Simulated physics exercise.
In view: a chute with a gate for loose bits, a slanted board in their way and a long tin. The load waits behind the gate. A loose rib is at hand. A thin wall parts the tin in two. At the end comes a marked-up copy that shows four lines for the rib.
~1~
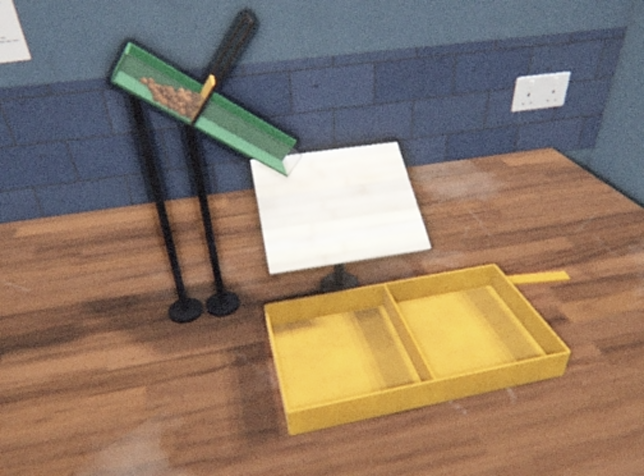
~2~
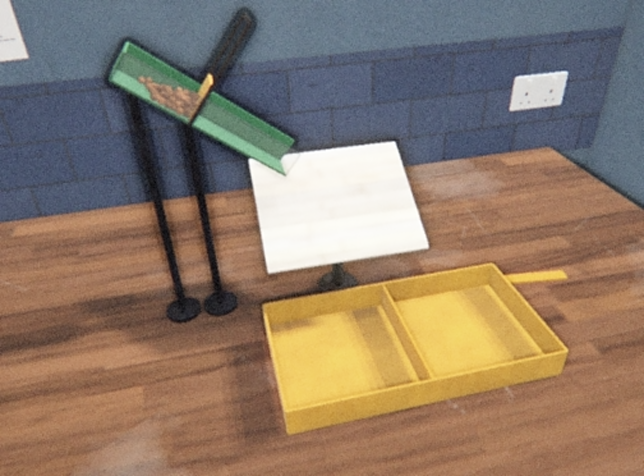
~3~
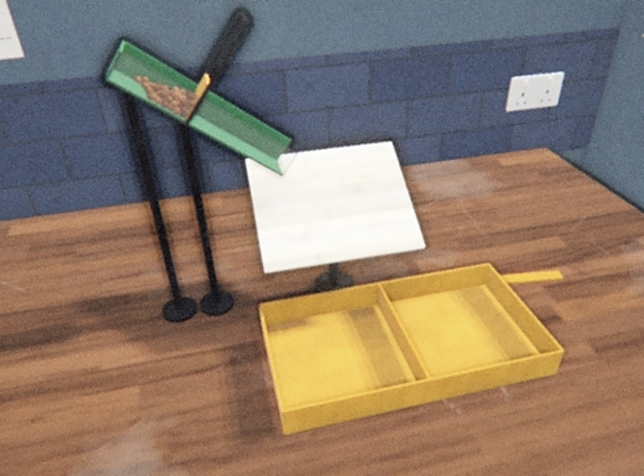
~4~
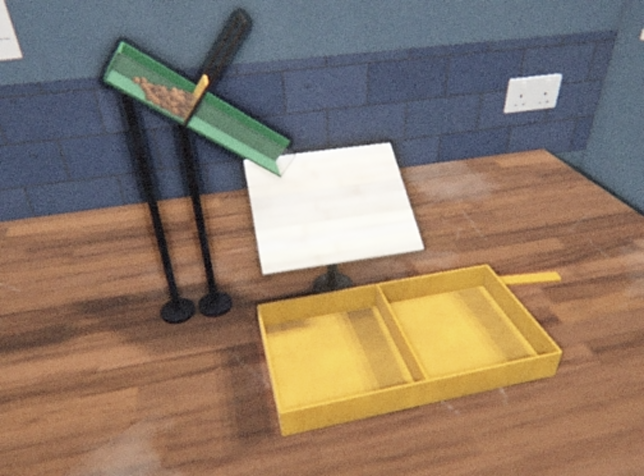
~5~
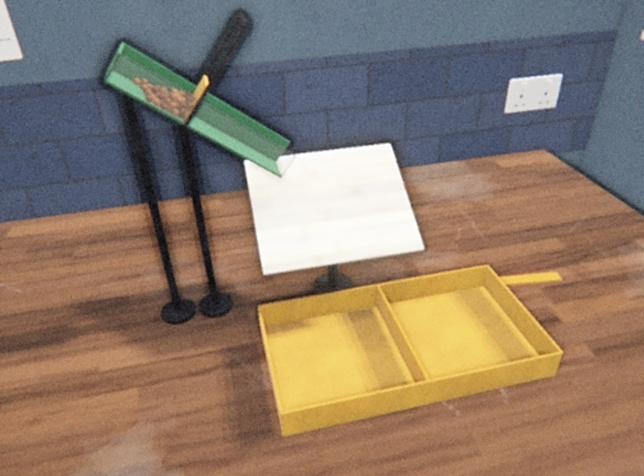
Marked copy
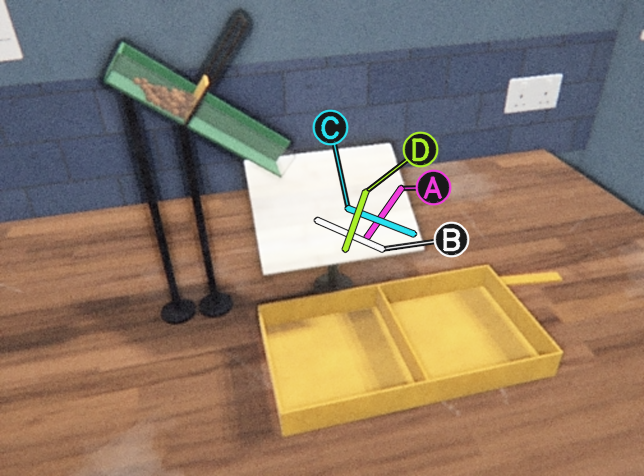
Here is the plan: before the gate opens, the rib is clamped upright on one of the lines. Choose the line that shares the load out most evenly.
It is C.
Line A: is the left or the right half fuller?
The left half.
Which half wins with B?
The right half.
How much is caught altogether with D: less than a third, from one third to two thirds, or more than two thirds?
It is more than two thirds.
On the marked copy, line A from (401, 188) to (367, 237); line B from (317, 220) to (382, 249); line C from (348, 208) to (413, 233); line D from (365, 192) to (345, 249).
With A, of what is caught, almost all in the left half, about a tenth in the right.
With B, of what is caught, about a tenth in the left half, almost all in the right.
With C, of what is caught, roughly a third in the left half, roughly two thirds in the right.
With D, of what is caught, almost all in the left half, about a tenth in the right.
